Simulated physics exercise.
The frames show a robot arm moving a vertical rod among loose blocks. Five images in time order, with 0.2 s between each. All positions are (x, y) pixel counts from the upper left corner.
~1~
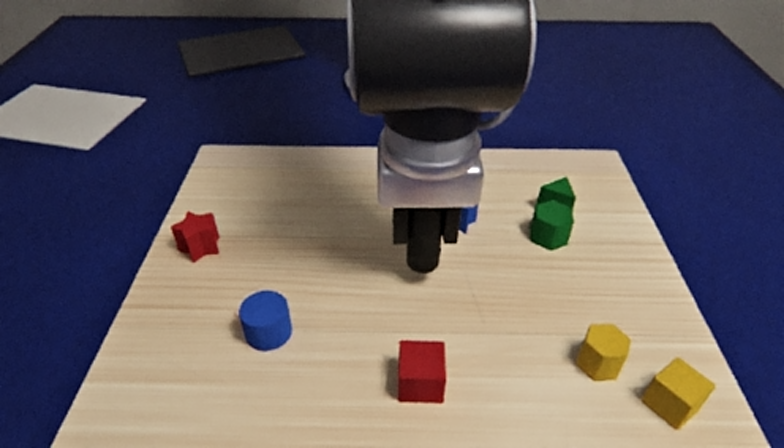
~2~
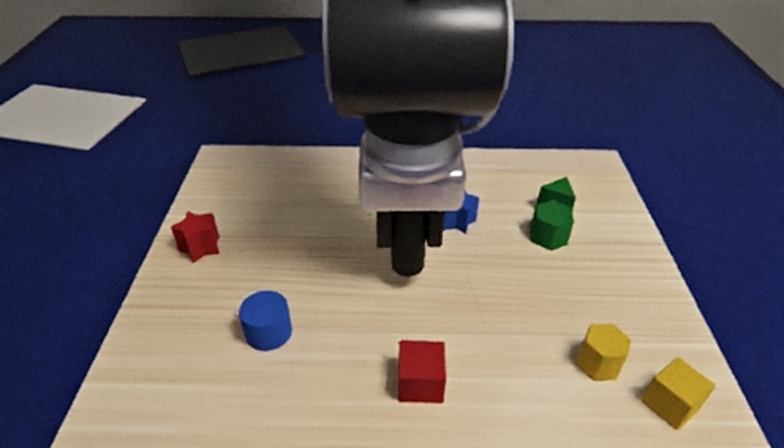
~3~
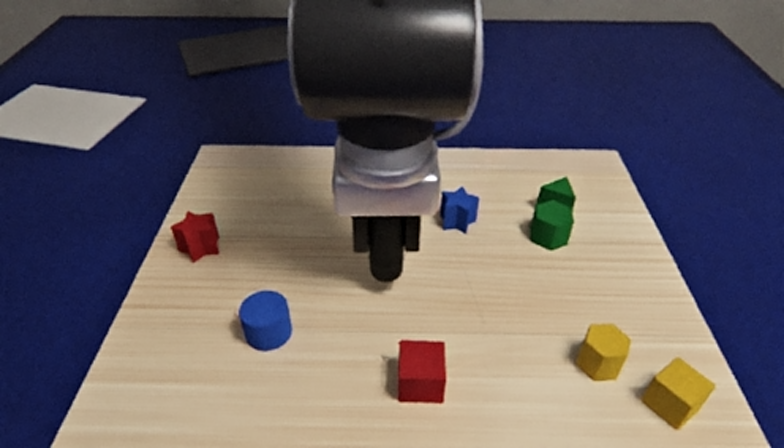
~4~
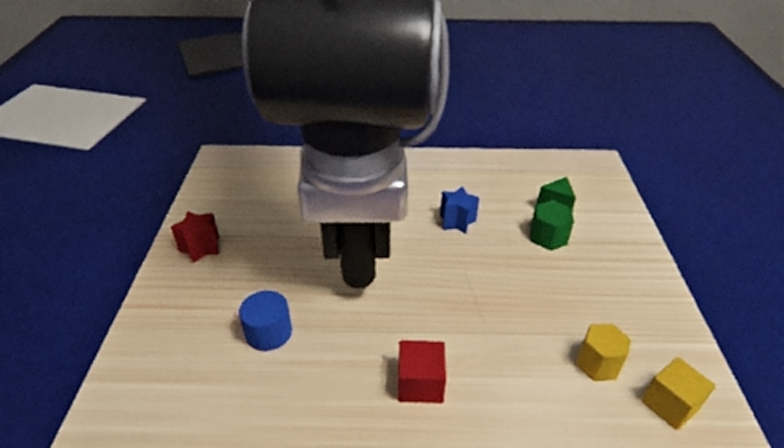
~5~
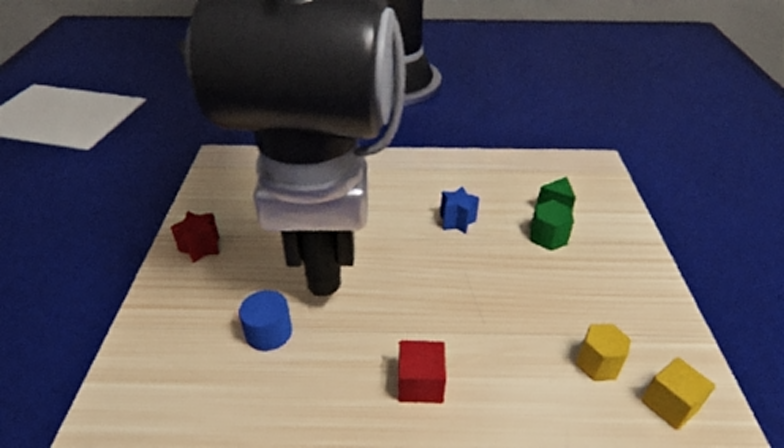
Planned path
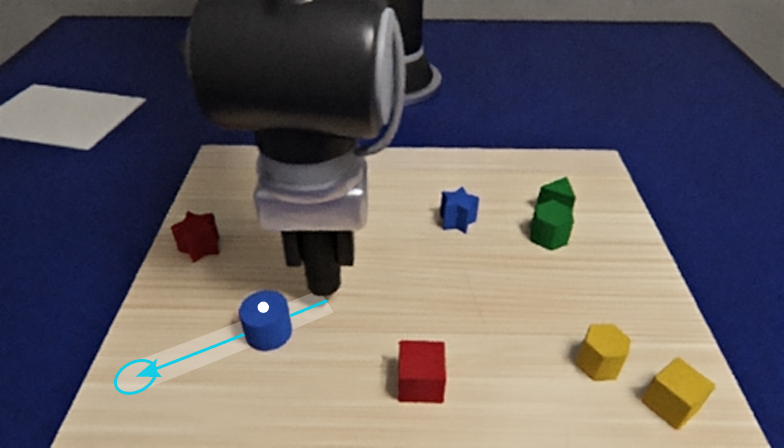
A robot arm moving a dark vertical rod leftward over a wooden board, nearing a blue cylinder among scattered coloured blocks.
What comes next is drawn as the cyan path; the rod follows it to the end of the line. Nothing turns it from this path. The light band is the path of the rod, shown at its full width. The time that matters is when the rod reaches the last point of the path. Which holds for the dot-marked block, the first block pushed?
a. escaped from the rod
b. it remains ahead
Choice a: Escaped from the rod.
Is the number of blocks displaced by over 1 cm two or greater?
Short answer: No.
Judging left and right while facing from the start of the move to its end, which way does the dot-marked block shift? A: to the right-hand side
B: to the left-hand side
(B)
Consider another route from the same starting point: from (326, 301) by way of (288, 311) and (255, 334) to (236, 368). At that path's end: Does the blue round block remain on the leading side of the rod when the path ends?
Yes, that is how it ends up.
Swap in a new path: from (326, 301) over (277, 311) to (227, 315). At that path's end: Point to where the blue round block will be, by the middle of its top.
At roughly (235, 322).
The drawn path runs in a line from (326, 301) to (136, 376); the dot is on the blue round block.
What follows on the original path. One third of the way, rod (263, 309); blue round block (227, 327).
Two thirds of the way, rod (199, 334); blue round block (175, 362).
At the end, rod (127, 361); blue round block (156, 378).
